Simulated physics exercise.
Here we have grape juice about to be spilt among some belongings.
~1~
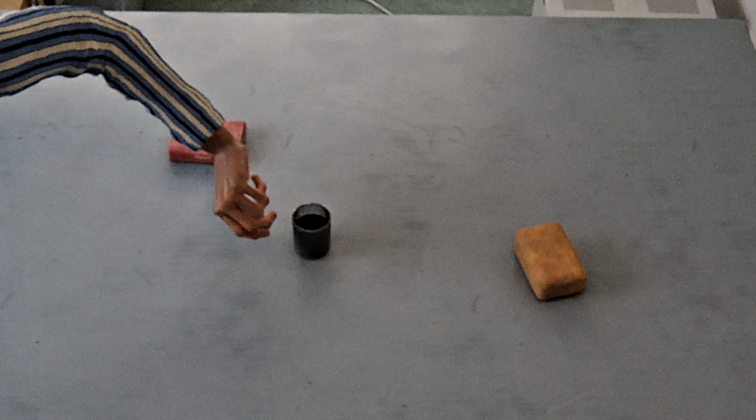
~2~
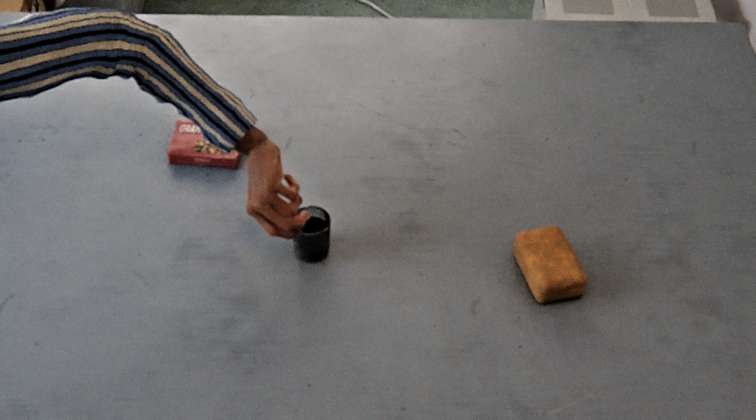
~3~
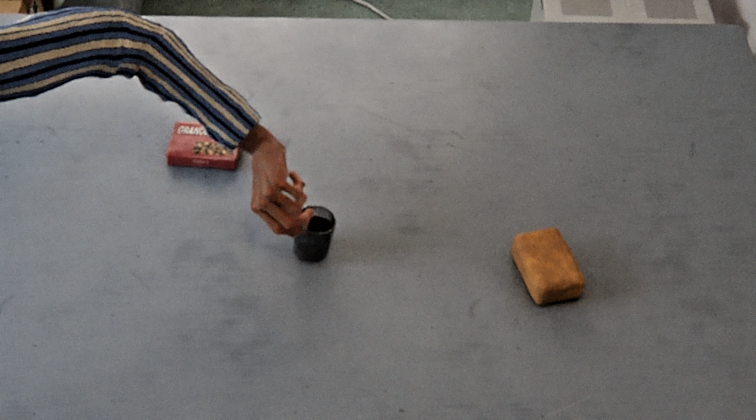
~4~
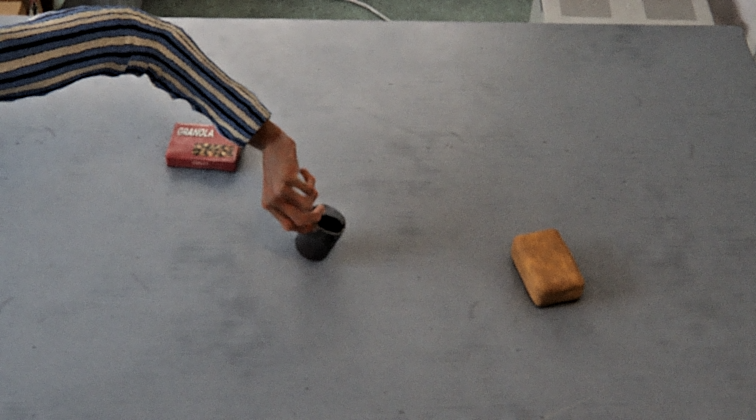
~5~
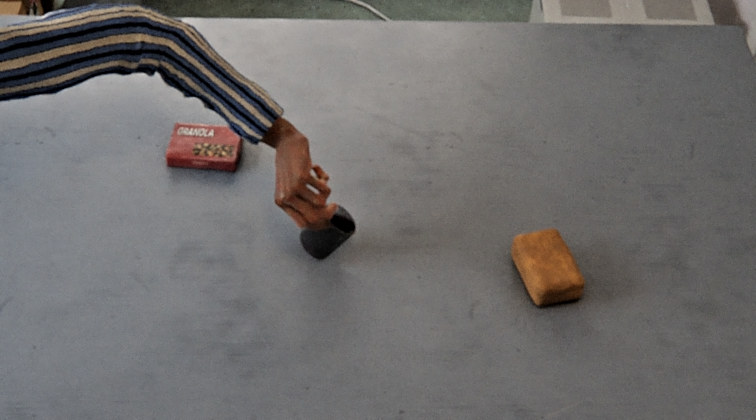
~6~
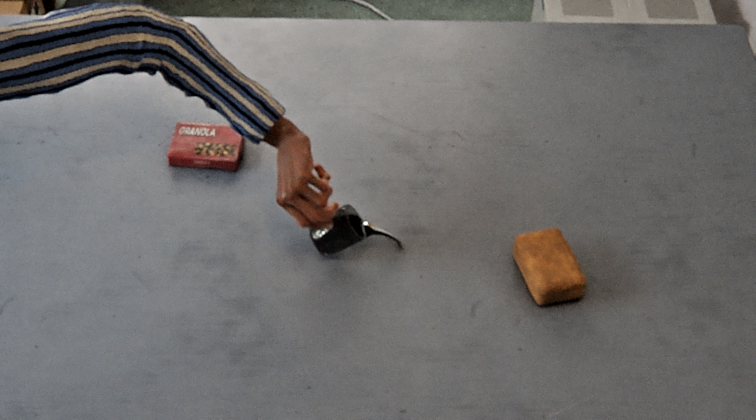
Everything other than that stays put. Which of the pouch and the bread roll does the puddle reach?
The spill leaves the pouch dry and the bread roll wet.
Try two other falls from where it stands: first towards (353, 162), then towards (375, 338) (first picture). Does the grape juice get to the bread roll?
Toward the first spot it is missed, and toward the second it is missed.
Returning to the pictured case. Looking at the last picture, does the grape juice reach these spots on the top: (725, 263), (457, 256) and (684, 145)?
Starting from the first: Never touched, then caught by it, finally never touched.
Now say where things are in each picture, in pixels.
In the first frame, it stands upright; small glass (312, 231) about two thirds full; pouch (207, 135); bread roll (552, 250).
In the second frame, it is being nudged; small glass about two thirds full, surface at (312, 230).
In the third frame, it is being nudged; small glass (314, 233) about two thirds full; bread roll (549, 255).
In the fourth frame, it is being nudged; small glass (321, 232) tipped 25°; pouch (205, 141).
In the fifth frame, it is being nudged; small glass (329, 231) tipped 40°.
In the sixth frame, it is falling; small glass (339, 231) tipped 55°; pouch (207, 140); bread roll (551, 256).
Next, the puddle covers about as much as a plate; the pouch is clear of it; the bread roll is in it.
Finally, the puddle covers about as much as a plate; the pouch is clear of it; the bread roll is in it.
